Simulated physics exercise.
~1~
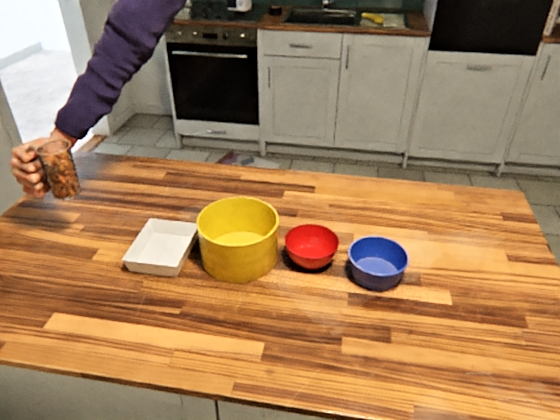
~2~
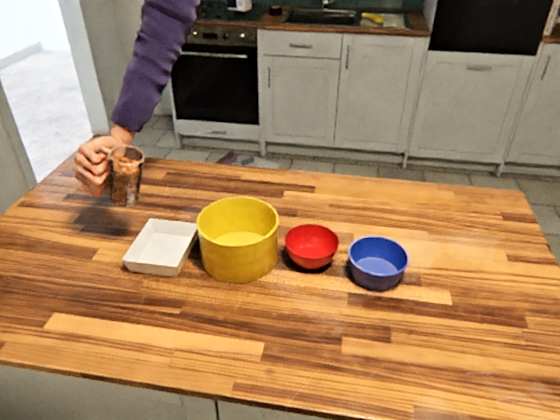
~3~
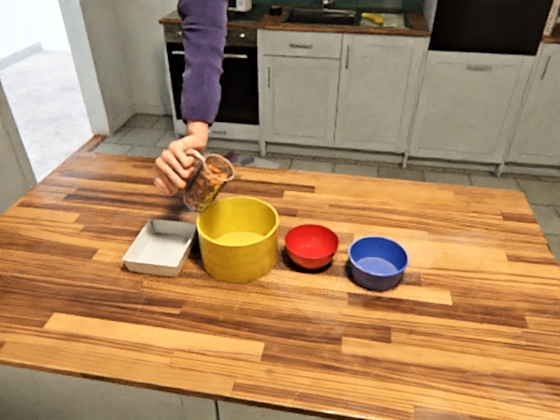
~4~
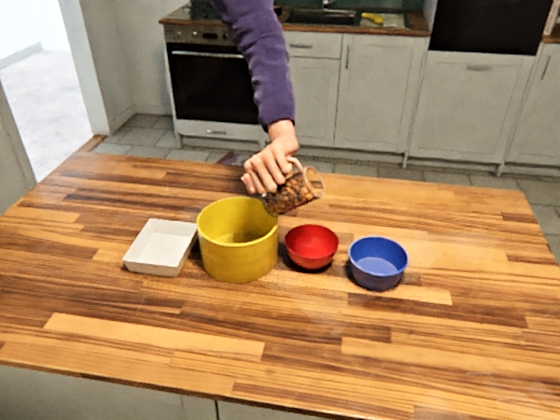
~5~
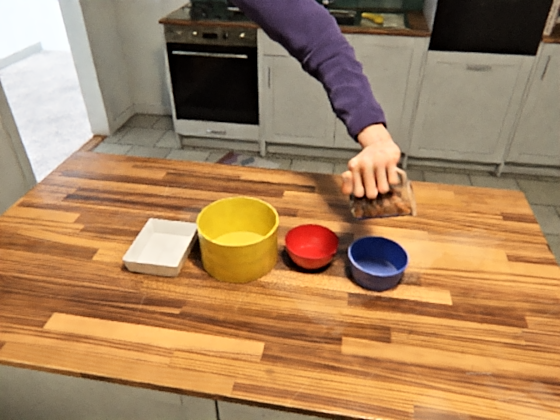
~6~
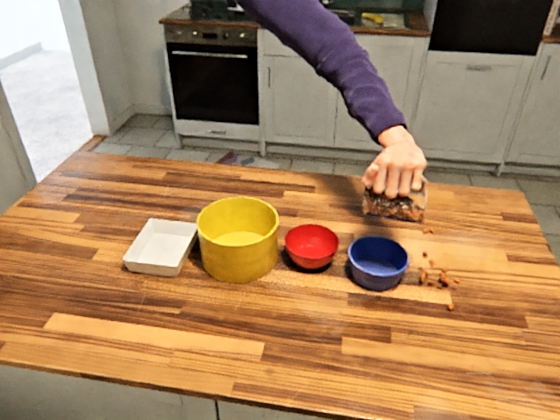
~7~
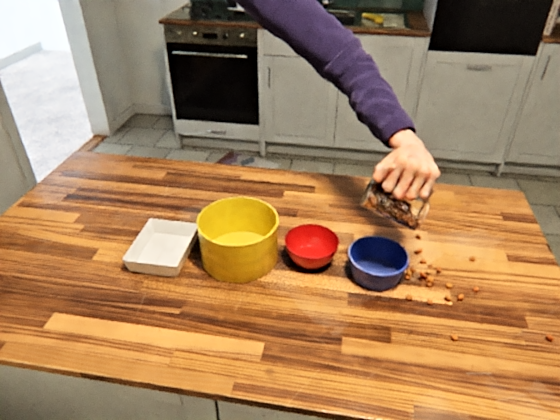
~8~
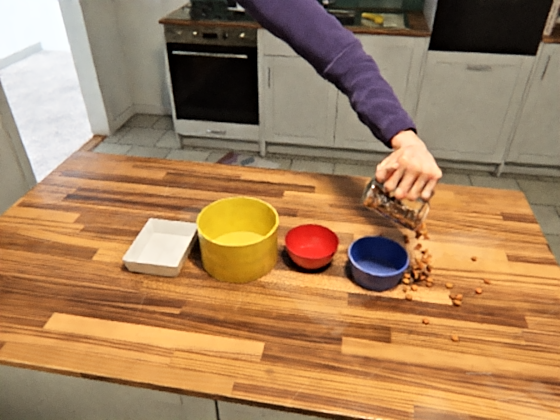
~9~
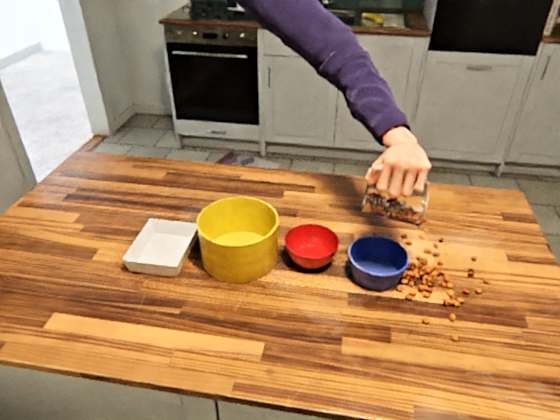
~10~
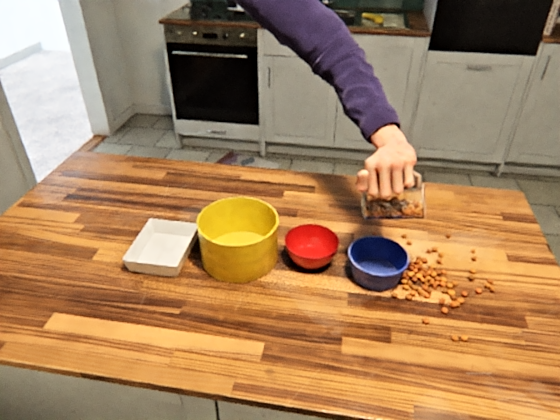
A hand carries a cup rightward past the containers and spills some kibble beside the blue dish.
